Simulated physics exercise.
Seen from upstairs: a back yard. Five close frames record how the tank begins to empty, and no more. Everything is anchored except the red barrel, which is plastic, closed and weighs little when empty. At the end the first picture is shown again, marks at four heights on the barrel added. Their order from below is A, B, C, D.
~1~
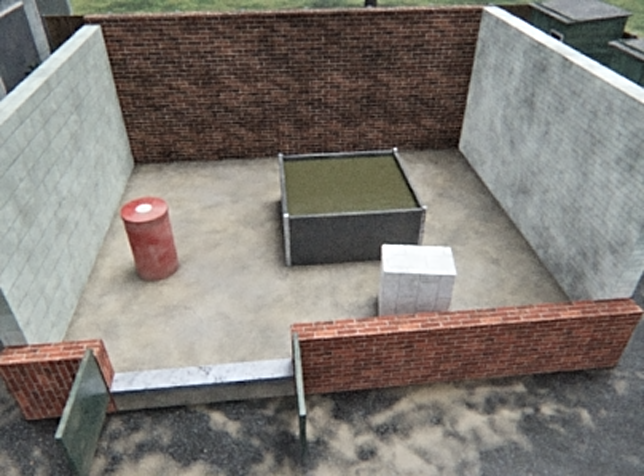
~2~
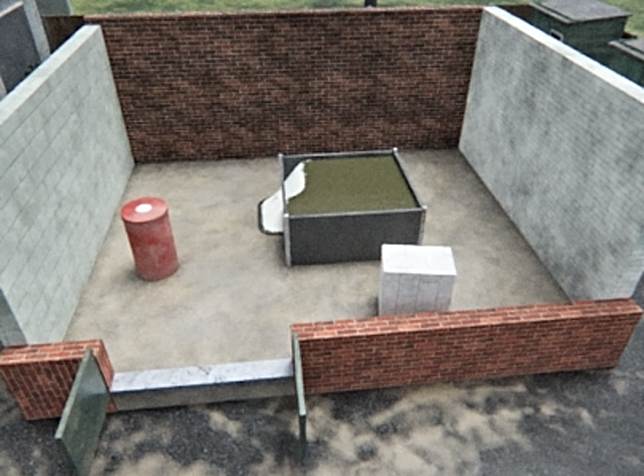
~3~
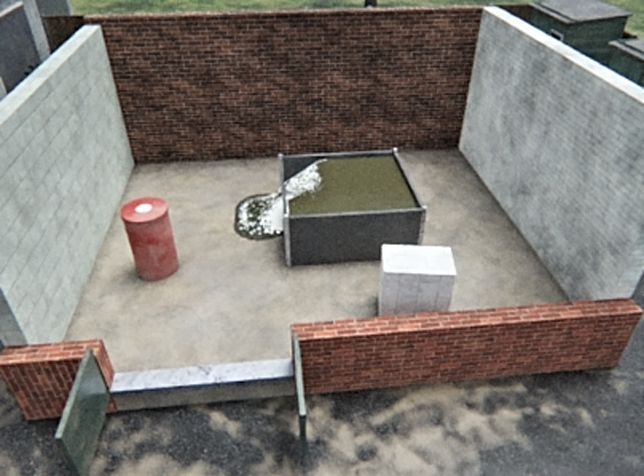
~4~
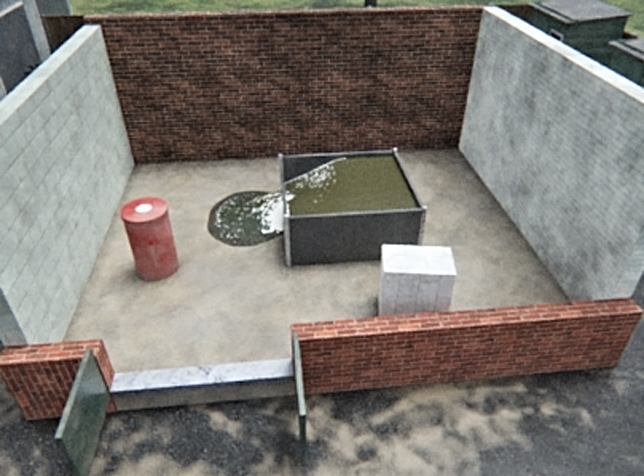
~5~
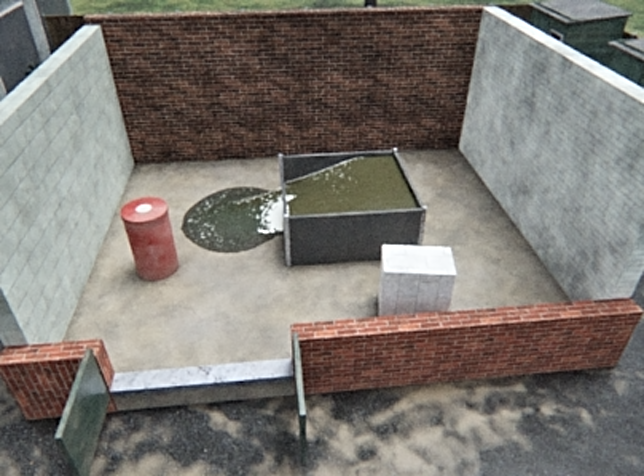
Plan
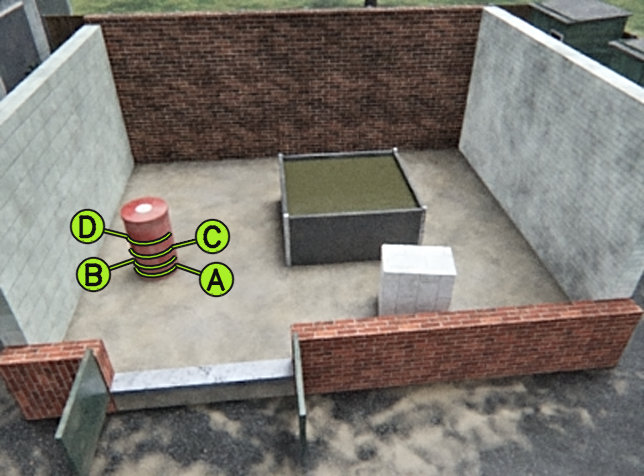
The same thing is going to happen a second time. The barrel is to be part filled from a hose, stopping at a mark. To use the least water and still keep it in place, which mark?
It is B.
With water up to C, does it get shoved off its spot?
No, not at all.
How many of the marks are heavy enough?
Three of them.
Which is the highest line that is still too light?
Here it is line A.
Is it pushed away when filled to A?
Yes, that goes wrong.
On the marked copy, A at (154, 275); B at (152, 267); C at (149, 257); D at (145, 243); from the bottom up A, B, C, D.
With A, it is pushed about twice its own width away.
With B, it does not move.
With C, it does not move.
With D, it does not move.
